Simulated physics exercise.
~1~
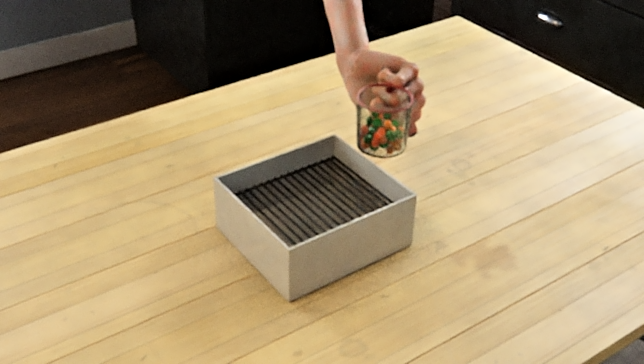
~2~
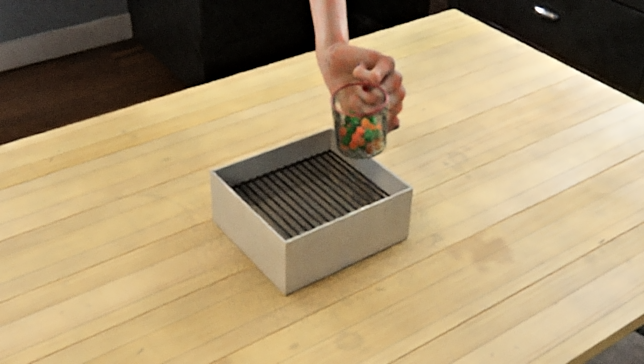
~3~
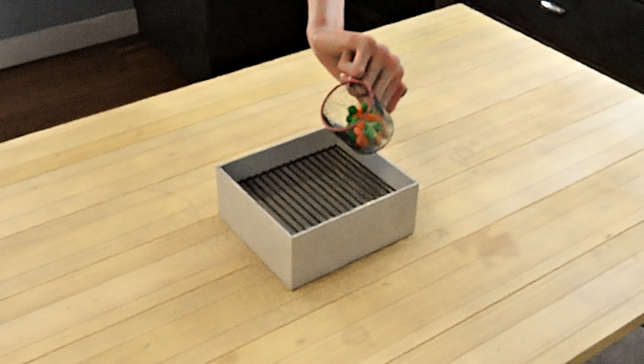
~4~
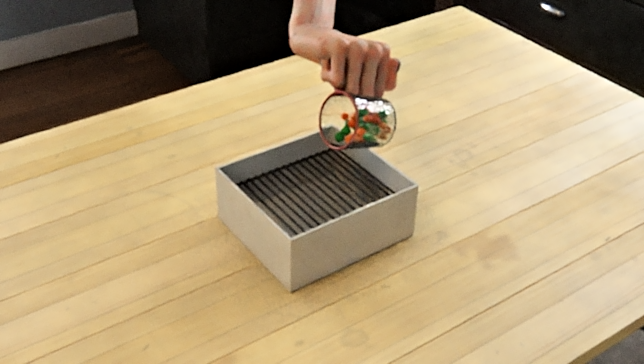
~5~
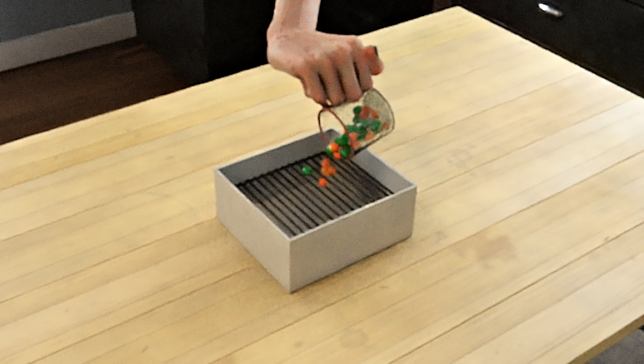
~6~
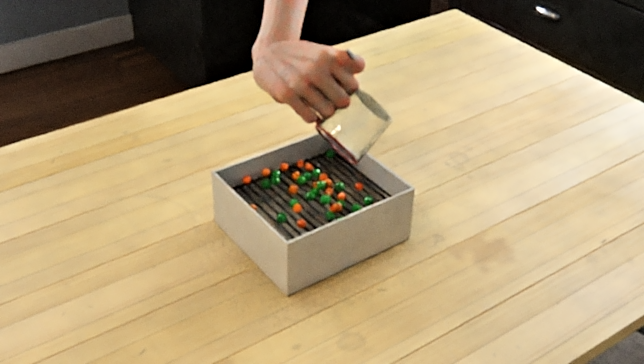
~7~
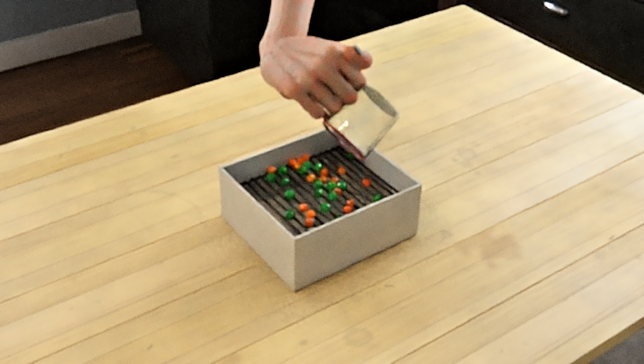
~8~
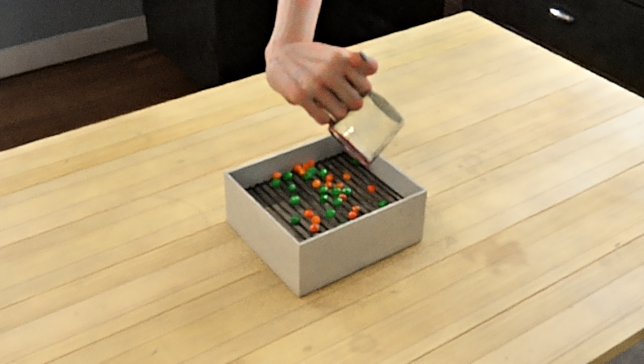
Hand tipping a clear cup of orange and green pieces over a boxed wire rack, all of them scattering and resting on top.
